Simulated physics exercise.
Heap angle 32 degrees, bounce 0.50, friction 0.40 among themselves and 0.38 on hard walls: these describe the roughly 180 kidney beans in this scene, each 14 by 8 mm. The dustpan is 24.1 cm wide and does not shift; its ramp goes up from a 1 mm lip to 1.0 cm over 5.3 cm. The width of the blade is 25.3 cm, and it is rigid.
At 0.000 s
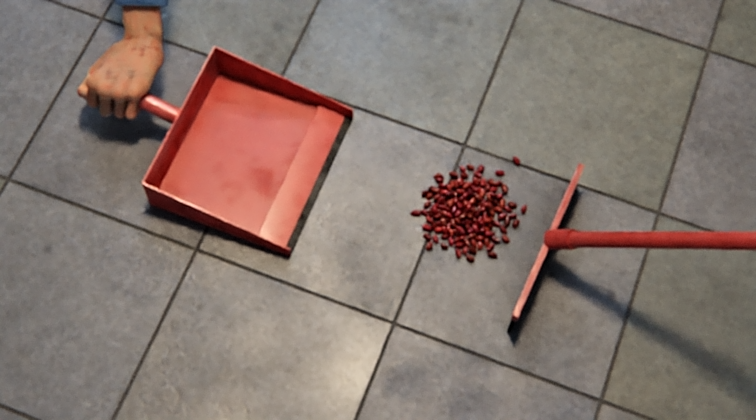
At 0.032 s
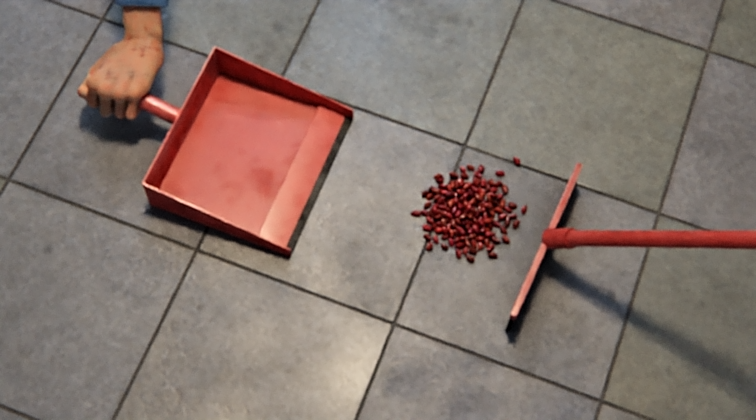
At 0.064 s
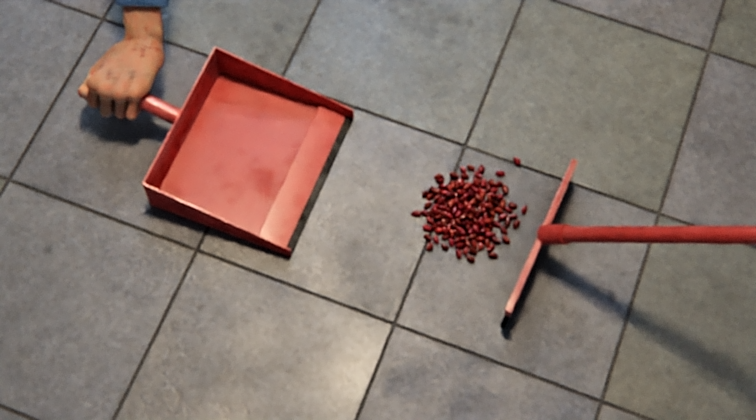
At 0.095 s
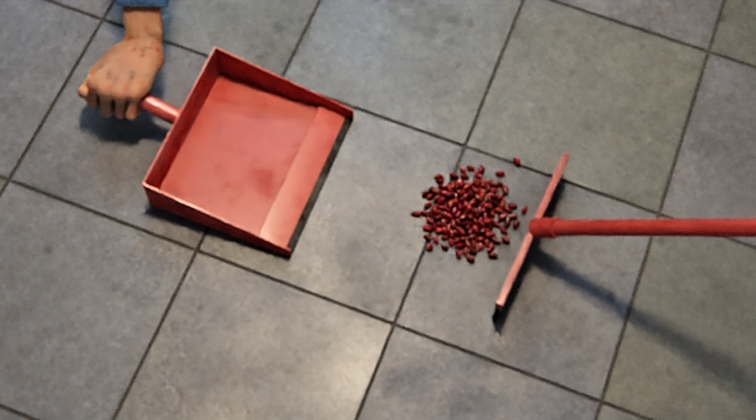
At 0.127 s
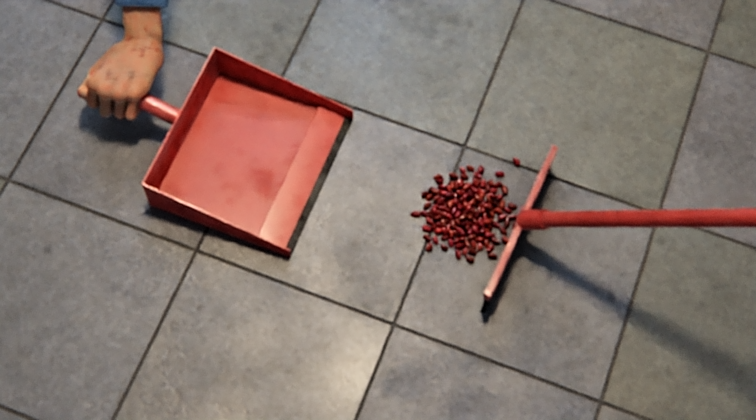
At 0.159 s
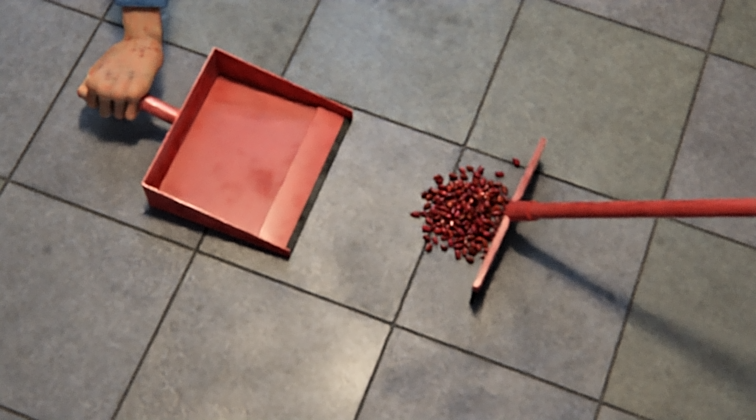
The video shows a hand holding a red dustpan still on a gray tiled floor while a long-handled red blade moves left toward a small heap of dark red beans, reaching it and nudging the beans at its right edge.
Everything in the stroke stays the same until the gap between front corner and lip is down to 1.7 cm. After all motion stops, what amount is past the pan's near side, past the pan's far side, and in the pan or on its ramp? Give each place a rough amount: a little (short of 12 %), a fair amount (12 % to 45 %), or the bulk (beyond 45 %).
Past the pan's near side: A little; past the pan's far side: A fair amount; in the pan or on its ramp: A fair amount.
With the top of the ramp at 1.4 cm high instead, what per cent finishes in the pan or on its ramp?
Estimated share: Around 35 in a hundred.
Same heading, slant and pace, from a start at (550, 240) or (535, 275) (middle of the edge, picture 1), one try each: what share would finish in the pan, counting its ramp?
About 35 and 40 per cent.
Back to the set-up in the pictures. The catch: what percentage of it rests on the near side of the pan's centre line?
I'd put it at around 10 per cent.
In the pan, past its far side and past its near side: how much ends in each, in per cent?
Near side 0, far side 35, pan 35.
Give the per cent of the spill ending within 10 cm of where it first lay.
It comes to near 0 percent.
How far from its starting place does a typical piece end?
That distance is close to 24 cm.
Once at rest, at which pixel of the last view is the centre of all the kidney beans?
Somewhere near (336, 134) in the last picture.
After 0.37 s, middle of the blade 15 cm from the lip; 0 % over the lip, far side 10 %, near side 0 %.
Then, at 0.52 s, middle of the blade 6 cm from the lip; 0 % over the lip, far side 30 %, near side 0 %.
After 0.79 s, middle of the blade 3 cm from the lip; 40 % over the lip, far side 35 %, near side 0 %.
At rest (2.8 s), near side 0 %, far side 35 %, pan 35 %, in front of the lip or behind the blade 30 %.
